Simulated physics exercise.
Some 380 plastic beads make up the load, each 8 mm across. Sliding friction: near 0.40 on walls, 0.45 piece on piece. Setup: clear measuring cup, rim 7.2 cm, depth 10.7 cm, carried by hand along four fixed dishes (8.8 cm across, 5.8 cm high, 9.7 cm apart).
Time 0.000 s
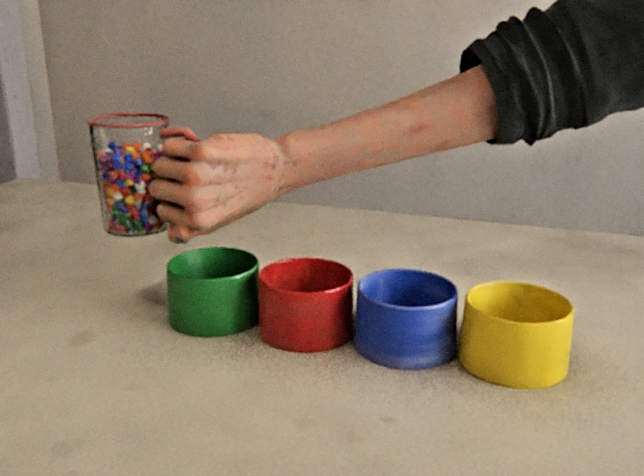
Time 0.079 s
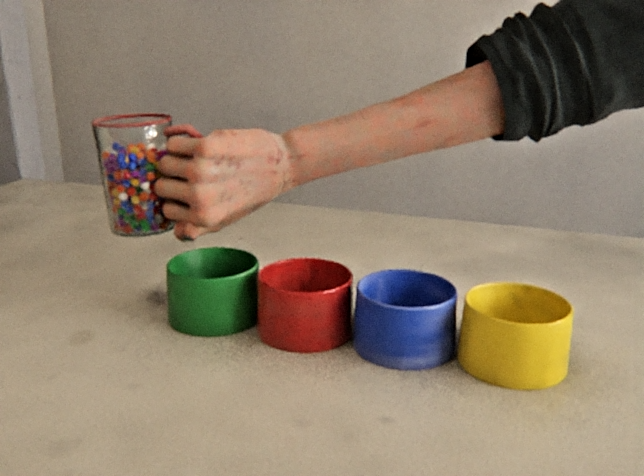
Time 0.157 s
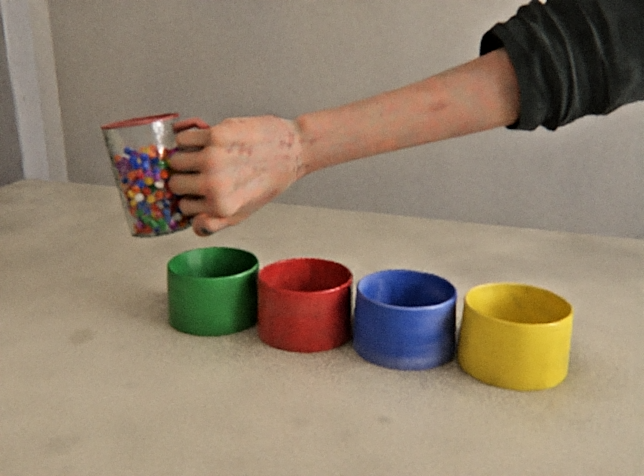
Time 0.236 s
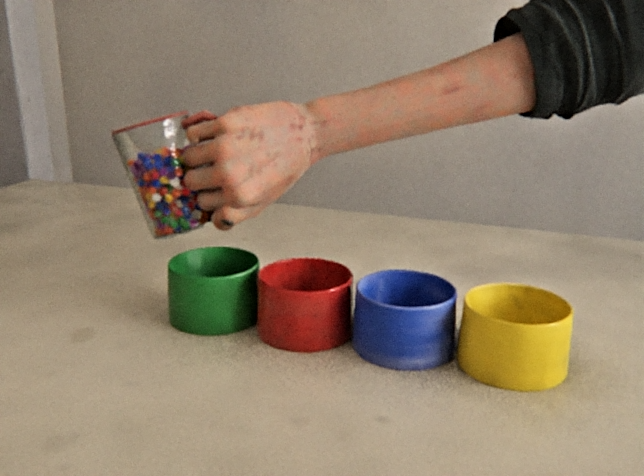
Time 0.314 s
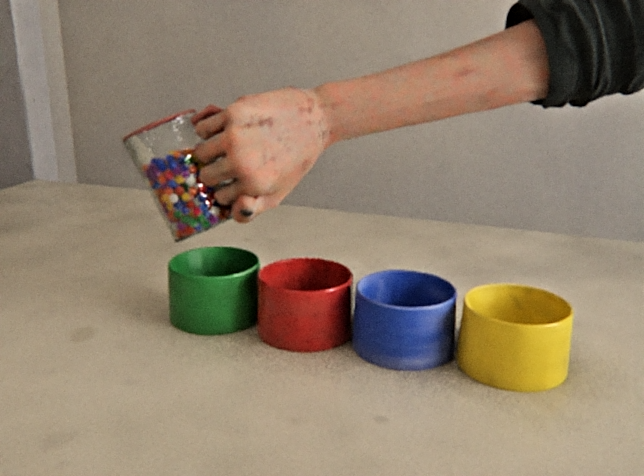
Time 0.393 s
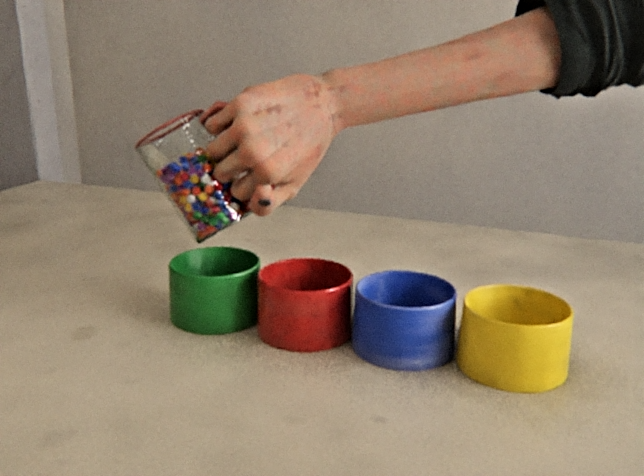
On a pale tabletop behind a row of green, red, blue and yellow dishes, a hand moved a clear cup of colourful beads to the right, tilting it leftward more and more as it went.
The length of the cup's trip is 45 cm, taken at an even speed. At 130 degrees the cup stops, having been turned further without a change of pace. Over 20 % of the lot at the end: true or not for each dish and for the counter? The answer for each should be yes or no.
Red - yes, blue - yes, green - no, yellow - no, counter - no.
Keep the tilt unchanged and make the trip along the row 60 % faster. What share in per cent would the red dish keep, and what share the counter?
Red: 0; counter: 0.
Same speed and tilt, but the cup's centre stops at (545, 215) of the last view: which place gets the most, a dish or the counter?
The biggest share ends at red.
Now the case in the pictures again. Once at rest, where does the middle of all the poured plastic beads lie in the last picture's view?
(326, 318) or so.
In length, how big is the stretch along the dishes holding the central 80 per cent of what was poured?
12 cm.
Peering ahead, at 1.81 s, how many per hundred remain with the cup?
Roughly 0 %.
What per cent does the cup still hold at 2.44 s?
Some 0 %.
Then, at 1.25 s, tilt 117 degrees; cup holds 75 %, red 25 %.
After 1.81 s, tilt 130 degrees; cup holds 0 %, red 55 %, blue 30 %.
Then, at 2.44 s, tilt 130 degrees; cup holds 0 %, red 55 %, blue 30 %.
By 2.7 s all is still; red 55 %, blue 30 %, green 0 %, yellow 0 %, counter 15 %.
